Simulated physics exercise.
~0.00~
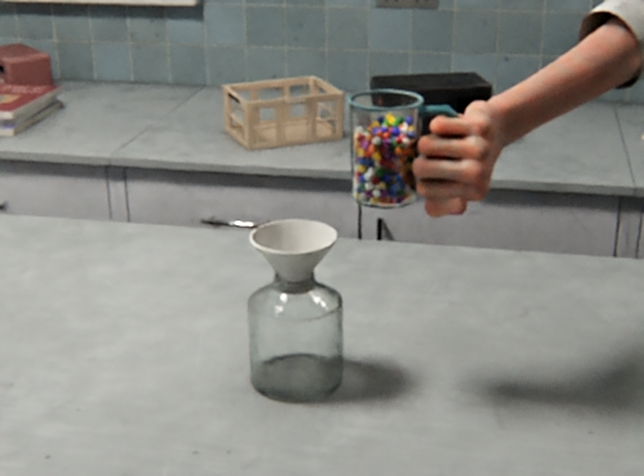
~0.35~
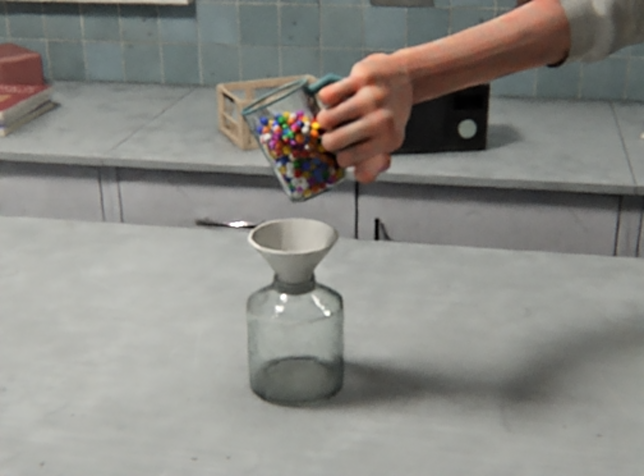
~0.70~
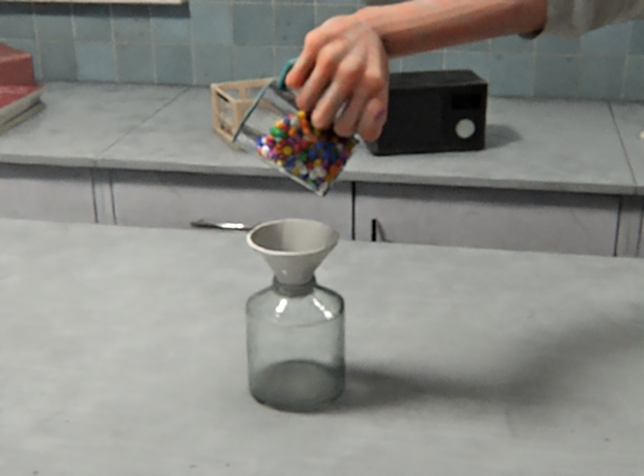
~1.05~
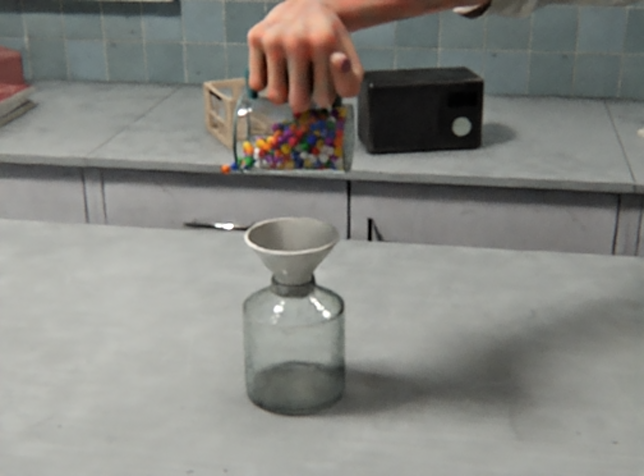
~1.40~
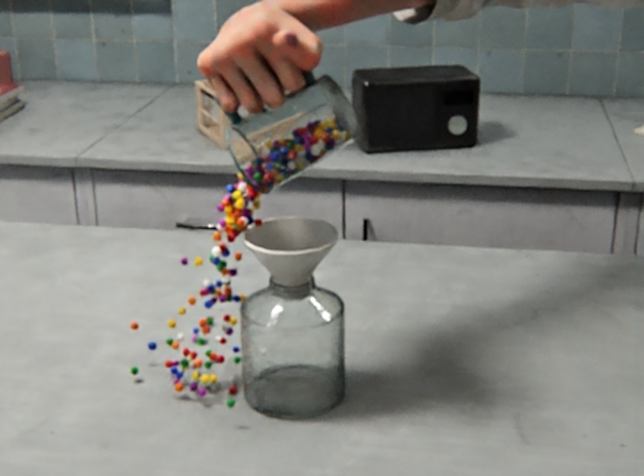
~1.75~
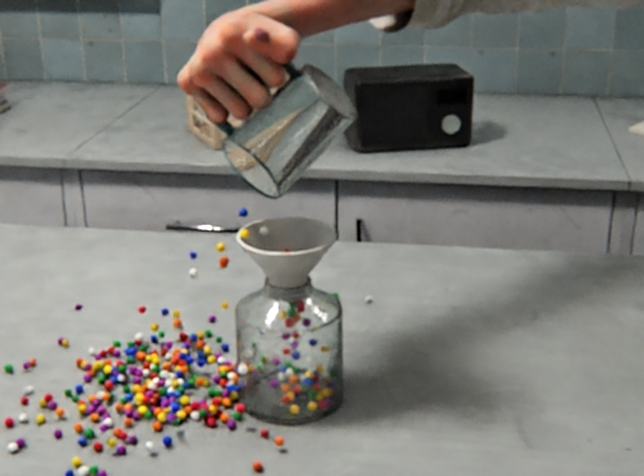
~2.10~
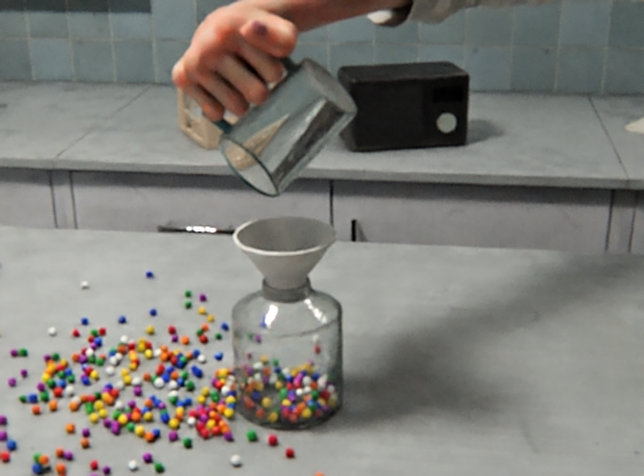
On a grey kitchen counter, a hand carries a clear cup of colourful beads over a funnel set in a glass jar and tips it until it is empty; most beads spill and scatter left of the jar, while a smaller share settles inside.
